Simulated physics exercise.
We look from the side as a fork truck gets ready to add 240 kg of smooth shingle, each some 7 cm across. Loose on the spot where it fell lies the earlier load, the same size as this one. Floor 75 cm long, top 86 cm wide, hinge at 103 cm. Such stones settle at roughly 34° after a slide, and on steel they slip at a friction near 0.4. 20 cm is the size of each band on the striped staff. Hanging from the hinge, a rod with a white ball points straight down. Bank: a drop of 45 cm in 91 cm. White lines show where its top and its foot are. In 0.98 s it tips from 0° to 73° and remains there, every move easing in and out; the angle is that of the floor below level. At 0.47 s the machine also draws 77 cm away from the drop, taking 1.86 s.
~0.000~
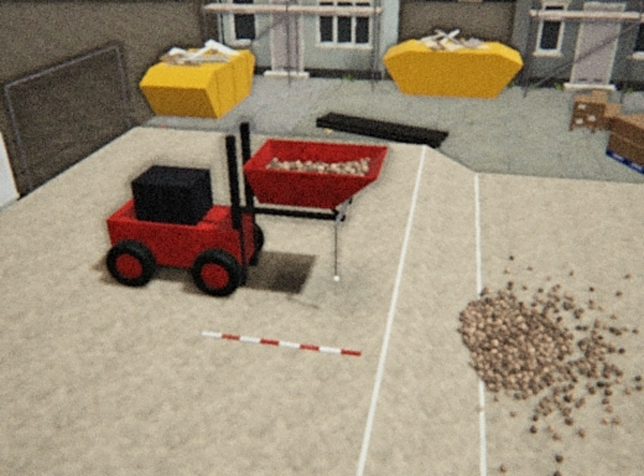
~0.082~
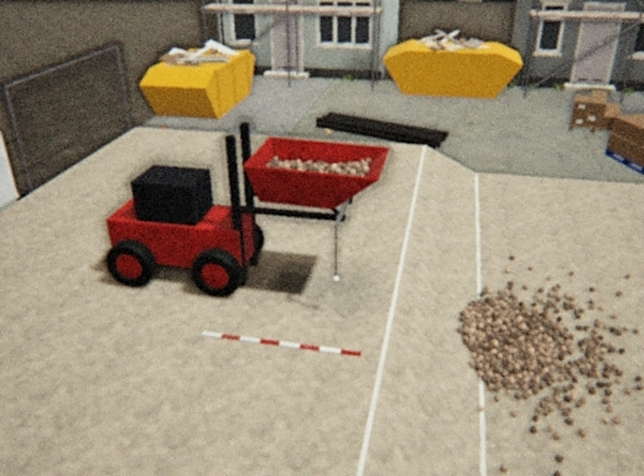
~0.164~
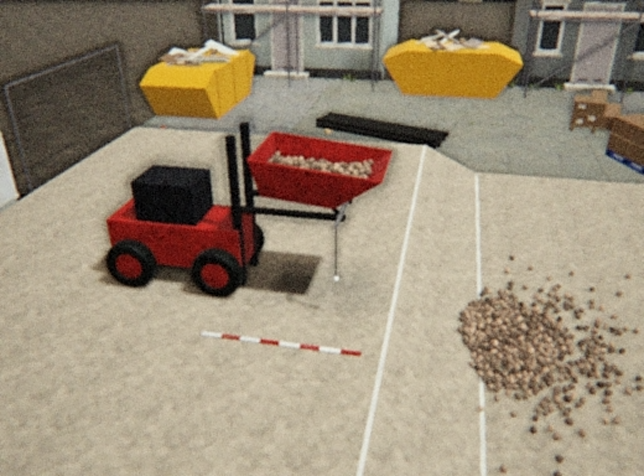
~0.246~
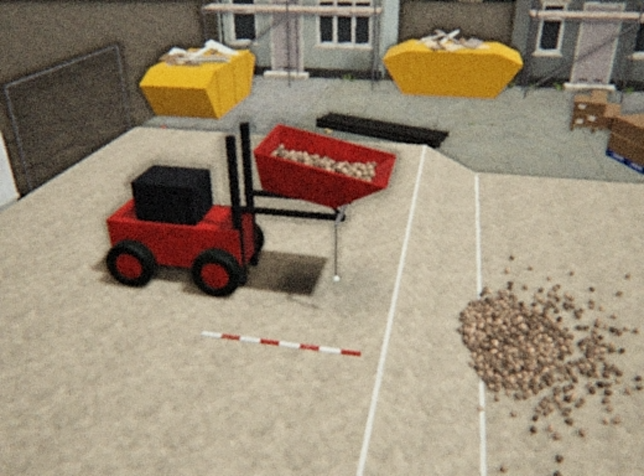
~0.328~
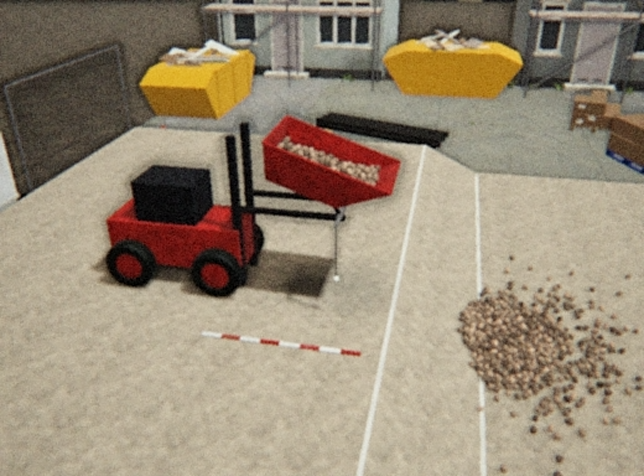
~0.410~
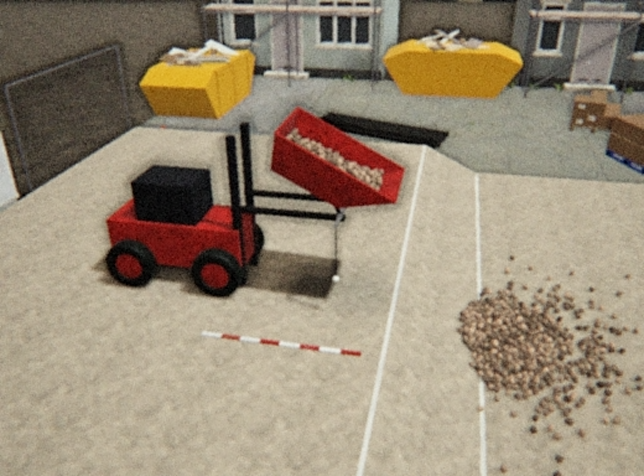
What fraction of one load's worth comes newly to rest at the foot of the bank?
About 55 per cent of a load.
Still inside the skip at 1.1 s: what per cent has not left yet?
Around 60 in a hundred.
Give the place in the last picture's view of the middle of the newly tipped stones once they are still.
Roughly at (480, 329) in the last picture.
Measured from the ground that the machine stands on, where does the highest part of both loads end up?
About 6 cm up from the ground the machine stands on.
After 0.7 s the floor is at 62°; in per cent of one load, 100 in the skip, 8 on the top or the slope, 90 at the foot of the bank; the foremost stones are past the picture's edge.
After 1.1 s the floor is at 73°; in per cent of one load, 60 in the skip, 48 on the top or the slope, 90 at the foot of the bank; the foremost stones are past the picture's edge.
After 2.8 s the floor is at 73°; in per cent of one load, 0 in the skip, 52 on the top or the slope, 146 at the foot of the bank; the foremost stones are past the picture's edge.
After 5.2 s the floor is at 73°; in per cent of one load, 0 in the skip, 52 on the top or the slope, 146 at the foot of the bank; the foremost stones are past the picture's edge. Net gain at the foot of the bank, 55.
